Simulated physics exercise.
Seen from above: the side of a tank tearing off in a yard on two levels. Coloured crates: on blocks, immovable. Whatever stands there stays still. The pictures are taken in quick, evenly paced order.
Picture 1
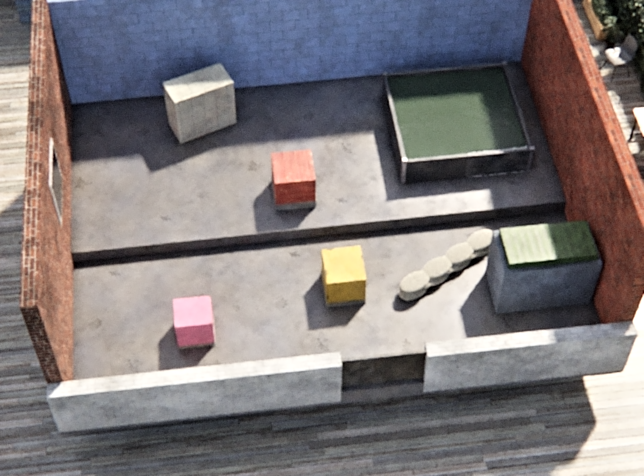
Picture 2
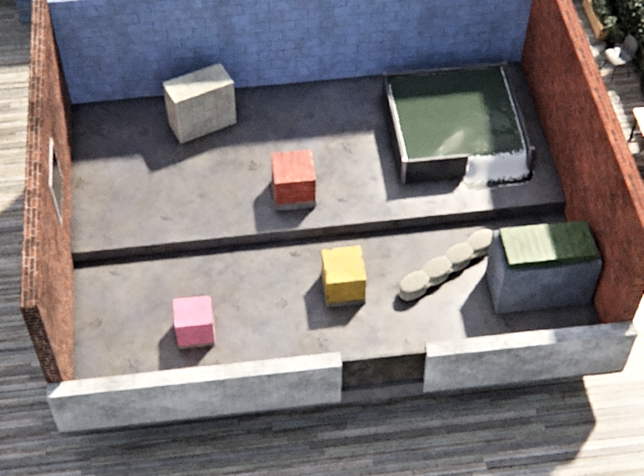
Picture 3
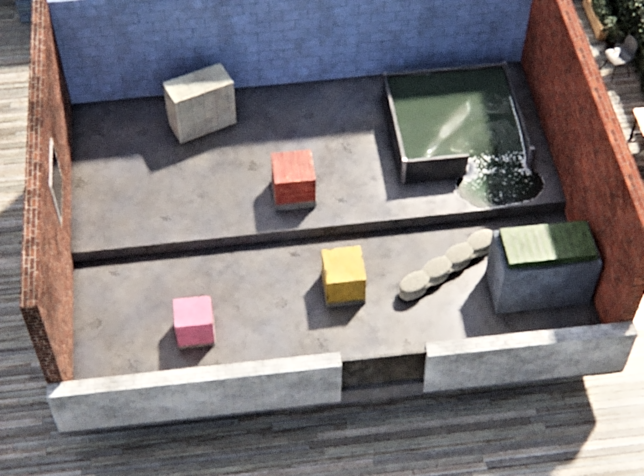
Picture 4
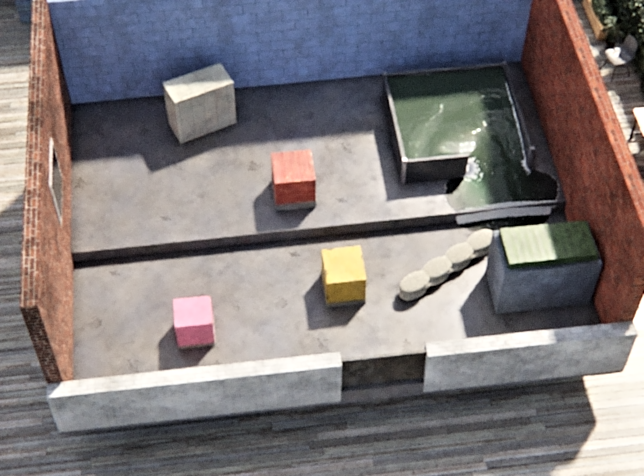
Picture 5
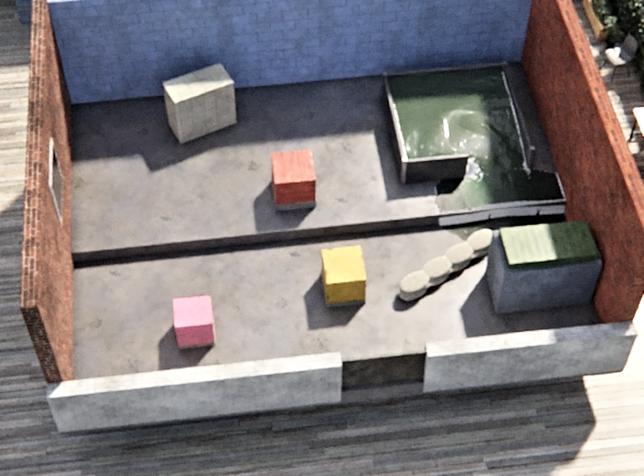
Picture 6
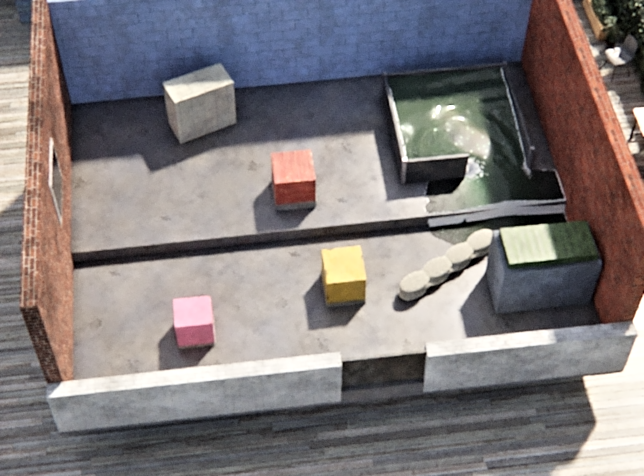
The footage shows a walled, two-level yard with coloured crates, where part of an open tank's front side gives way and greenish water pours through the gap, spreading across the upper level to the step and the right-hand brick wall.
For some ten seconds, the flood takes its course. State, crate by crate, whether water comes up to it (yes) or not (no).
In the end red crate: Dry; yellow crate: Wet; pink crate: Wet.
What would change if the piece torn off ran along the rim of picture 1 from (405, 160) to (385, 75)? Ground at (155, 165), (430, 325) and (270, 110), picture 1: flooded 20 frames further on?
Taking them in turn, I get sodden, then left untouched, then sodden.
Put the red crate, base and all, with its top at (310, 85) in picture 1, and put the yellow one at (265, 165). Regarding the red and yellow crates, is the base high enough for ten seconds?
I'd say red is missed, while yellow is missed.
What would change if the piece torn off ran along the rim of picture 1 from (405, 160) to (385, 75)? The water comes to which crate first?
The red-painted one.
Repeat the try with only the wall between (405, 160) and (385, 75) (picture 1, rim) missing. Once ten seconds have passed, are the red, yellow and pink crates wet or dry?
As I see it, red gets reached, yellow gets reached and pink gets reached.
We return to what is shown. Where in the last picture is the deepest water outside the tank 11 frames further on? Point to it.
I'd put it around (505, 247).
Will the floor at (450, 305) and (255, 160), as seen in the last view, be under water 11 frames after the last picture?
Going by the order given, the first is inundated and the second still bare.
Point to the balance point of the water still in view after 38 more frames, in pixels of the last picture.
The spot I would choose is (431, 233).
A moment on, water covers 10 % of the floor; the red crate not reached, the yellow crate not reached, the pink crate not reached.
Next, water covers 15 % of the floor; the red crate not reached, the yellow crate water round its plinth, the pink crate not reached.
Then, water covers 25 % of the floor; the red crate not reached, the yellow crate water round its plinth, the pink crate not reached.
Later, water covers 45 % of the floor; the red crate not reached, the yellow crate water round its plinth, the pink crate water round its plinth.
In the end, water covers 50 % of the floor; the red crate stayed above the water, the yellow crate was topped, the pink crate was topped.
